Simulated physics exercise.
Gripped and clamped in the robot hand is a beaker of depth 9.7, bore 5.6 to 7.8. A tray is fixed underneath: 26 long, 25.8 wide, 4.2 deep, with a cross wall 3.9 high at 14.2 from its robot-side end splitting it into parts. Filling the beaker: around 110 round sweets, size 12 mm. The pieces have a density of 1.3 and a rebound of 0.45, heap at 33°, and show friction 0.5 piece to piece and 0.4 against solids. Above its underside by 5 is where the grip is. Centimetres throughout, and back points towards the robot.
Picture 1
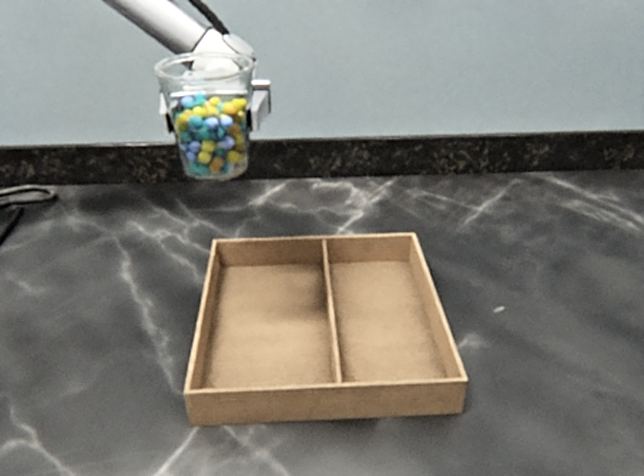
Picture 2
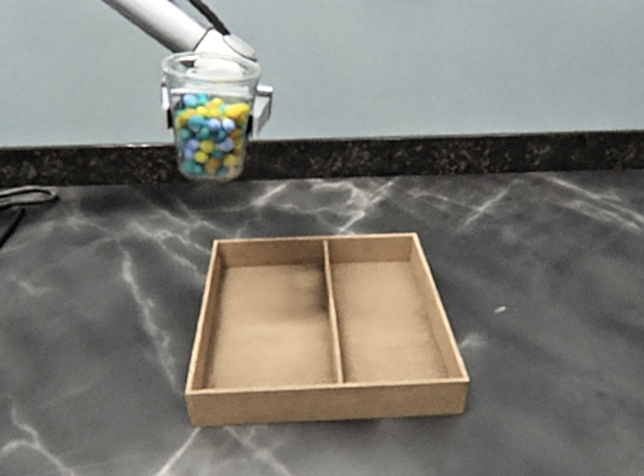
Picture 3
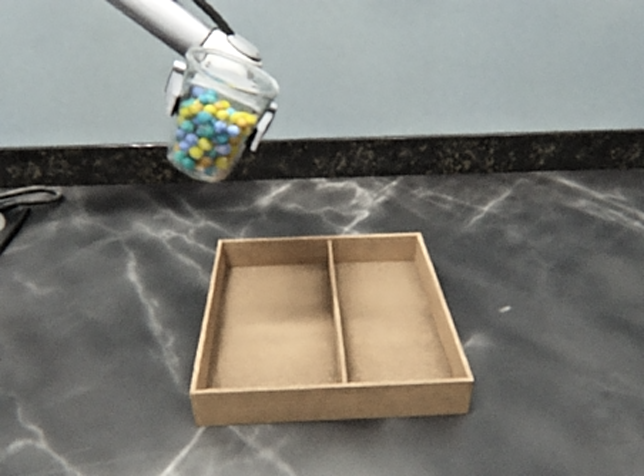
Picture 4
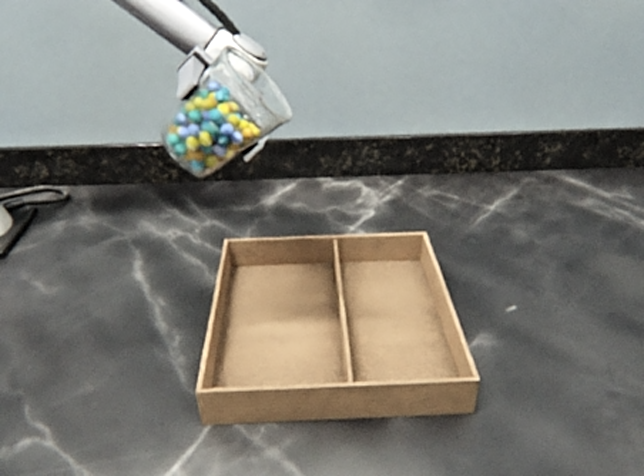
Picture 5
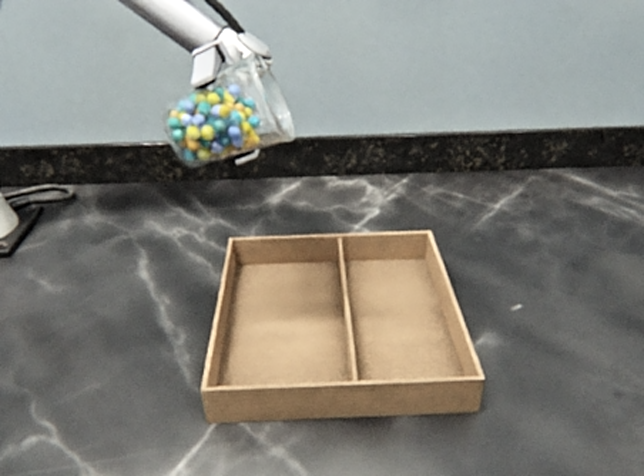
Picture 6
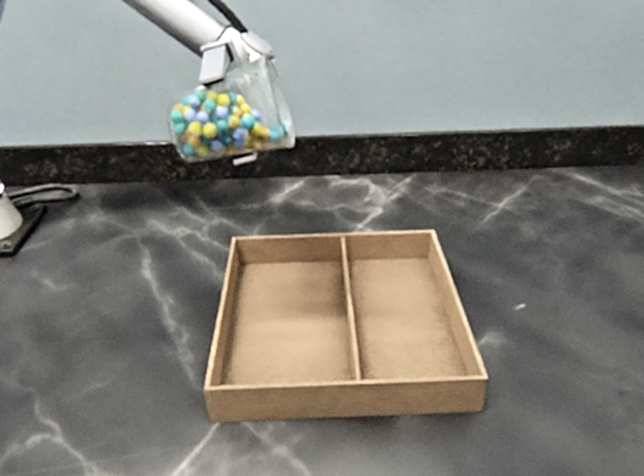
A robot arm tilts a clear beaker of colourful round sweets rightward above a divided tray.
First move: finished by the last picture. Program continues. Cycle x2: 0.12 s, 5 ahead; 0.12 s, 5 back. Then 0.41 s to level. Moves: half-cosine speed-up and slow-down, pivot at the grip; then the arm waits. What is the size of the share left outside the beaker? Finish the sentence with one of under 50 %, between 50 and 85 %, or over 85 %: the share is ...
The share is between 50 and 85 %.
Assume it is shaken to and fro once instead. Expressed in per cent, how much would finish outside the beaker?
55 %.
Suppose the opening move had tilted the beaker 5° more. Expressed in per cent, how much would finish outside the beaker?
In that case roughly 80 per cent.
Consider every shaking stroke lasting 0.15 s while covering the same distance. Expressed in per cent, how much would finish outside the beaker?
It would come to roughly 55 %.
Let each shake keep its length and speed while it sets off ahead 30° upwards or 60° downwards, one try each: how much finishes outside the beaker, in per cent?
Try one gives about 80 in a hundred, try two about 15 in a hundred.
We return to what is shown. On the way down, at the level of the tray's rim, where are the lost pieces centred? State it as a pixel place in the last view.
Estimated centre near (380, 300) in pixels.
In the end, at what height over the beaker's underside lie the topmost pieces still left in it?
Height at rest: Approx. 4.0 cm.
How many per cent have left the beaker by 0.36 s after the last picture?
I'd say some 45 percent.
Then, 0.36 s on, tilted 75° forward, highest piece 26 above the table; 61 in the beaker, 19 in the far-side part, 4 in the robot-side part, 1 on the table or floor, 29 in flight or on a rim.
Then, 0.71 s on, tilted 30° forward, highest piece 28 above the table; 48 in the far-side part, 32 in the beaker, 31 in the robot-side part, 3 on the table or floor.
Then, 1.09 s on, level, highest piece 25 above the table; 48 in the far-side part, 32 in the beaker, 30 in the robot-side part, 4 on the table or floor.
Then, 2.14 s on, level, highest piece 25 above the table; 48 in the far-side part, 32 in the beaker, 30 in the robot-side part, 4 on the table or floor.
In the end, 48 in the far-side part, 32 in the beaker, 30 in the robot-side part, 4 on the table or floor. That is 72 % outside the beaker.
